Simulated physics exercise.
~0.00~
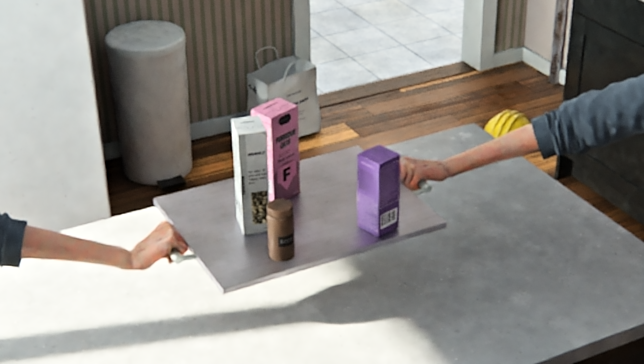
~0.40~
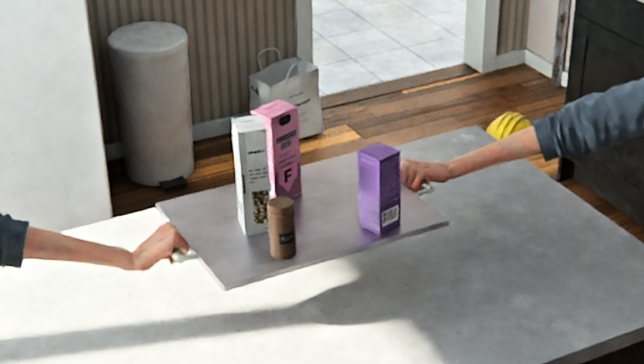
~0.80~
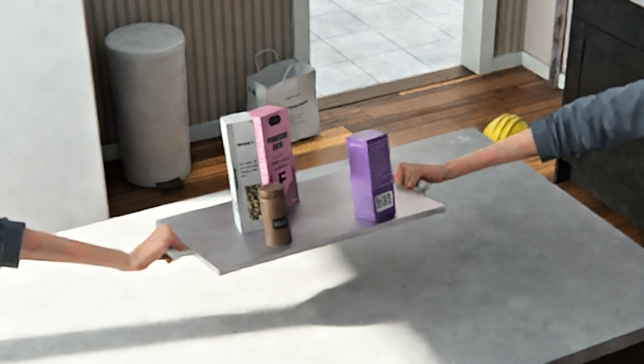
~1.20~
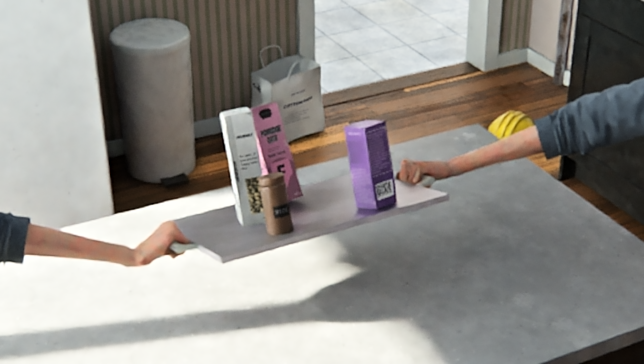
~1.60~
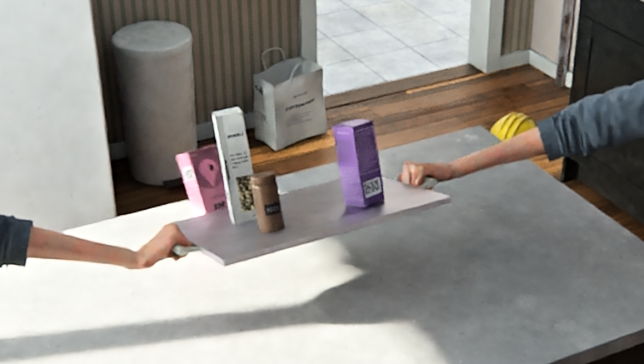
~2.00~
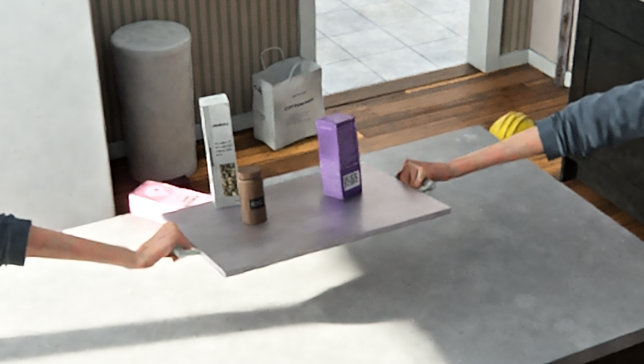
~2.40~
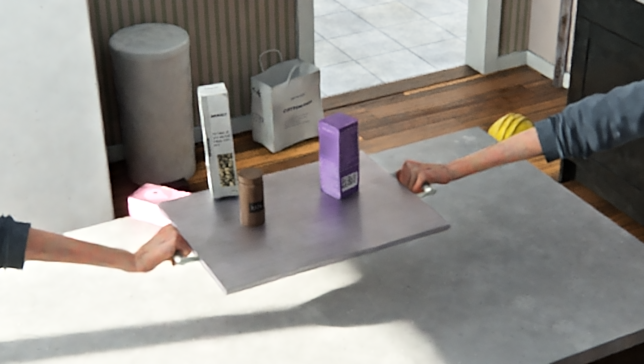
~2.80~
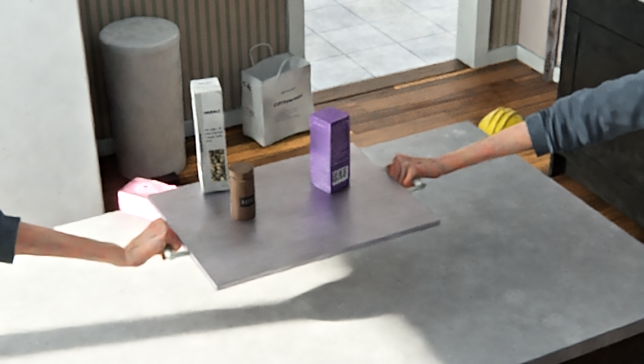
To begin with, two hands hold a flat, rimless tray above a pale table, with a white carton, a pink packet, a brown shaker and a purple carton standing on it. The hands tip the tray so its far side drops, and the items begin to lean. As the tilt steepens, the pink packet topples off the far edge and lands on its side beyond the tray, toward the left. The other three slide a short way toward the far side, still standing. The hands then level the tray, leaving both cartons and the shaker upright on it while the pink packet lies behind.
